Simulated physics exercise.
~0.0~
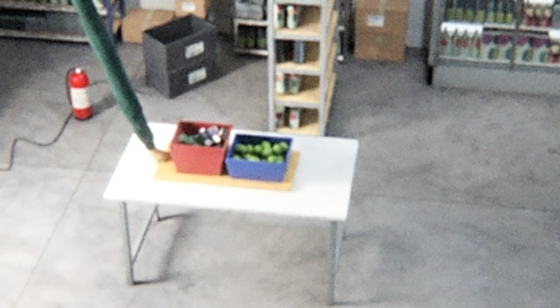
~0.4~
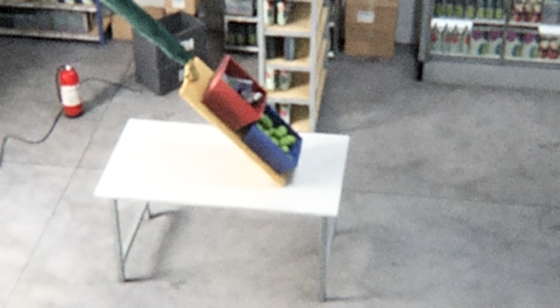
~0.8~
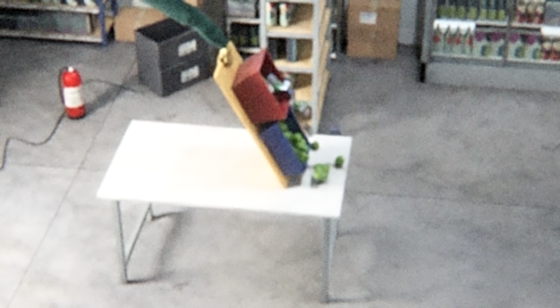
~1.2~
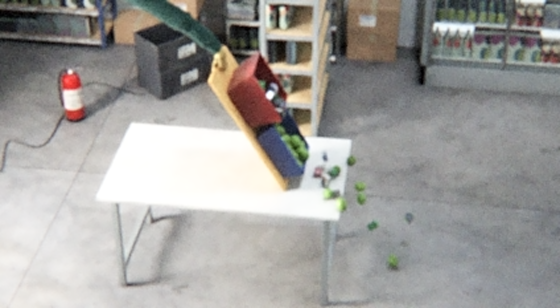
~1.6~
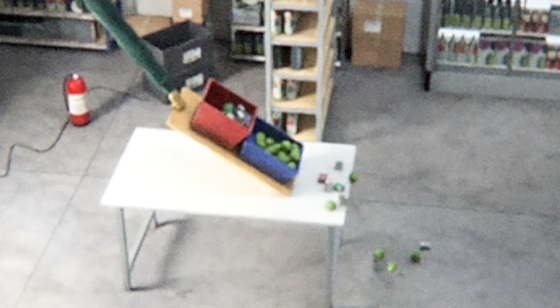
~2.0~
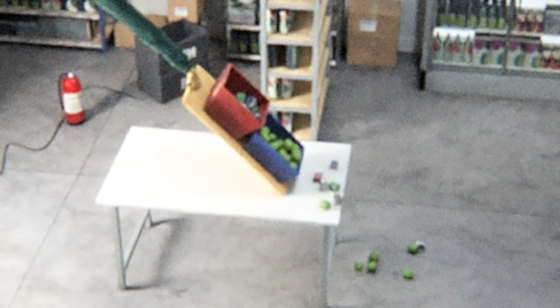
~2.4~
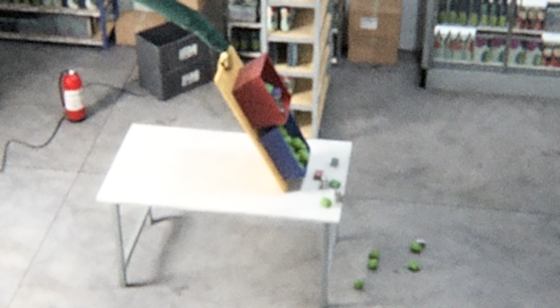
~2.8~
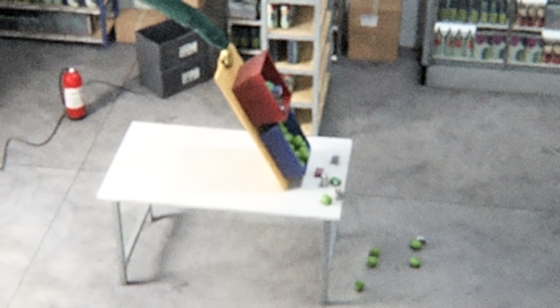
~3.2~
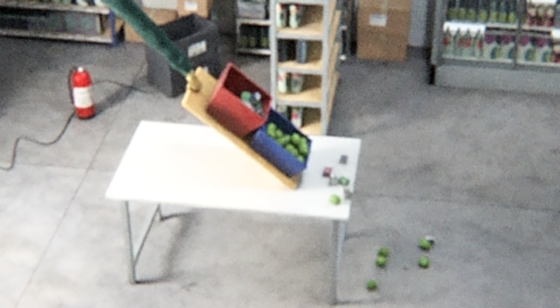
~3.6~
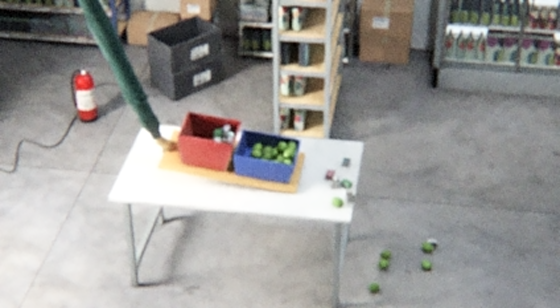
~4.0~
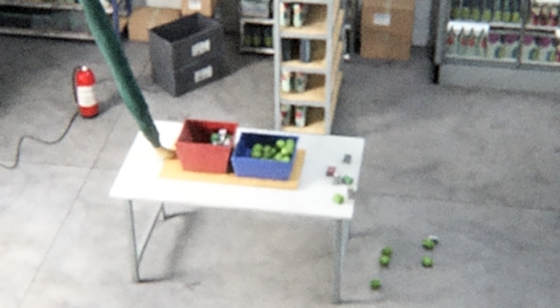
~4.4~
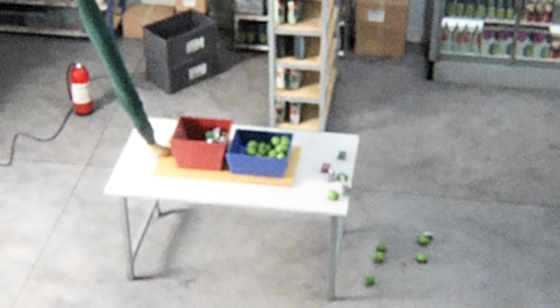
In a warehouse-like room with a concrete floor, seen from above by a slightly swaying camera, a red tub of small cartons and a blue tub of green items sit on a board on a white table, with shelves behind and a fire extinguisher at left. A green arm raises the board's left end until it leans steeply right, and some contents tumble onto the table and floor. The arm lowers the board partway, then lifts it steeply again and pauses. Finally it lays the board flat, leaving both tubs still holding items and several pieces scattered at right.
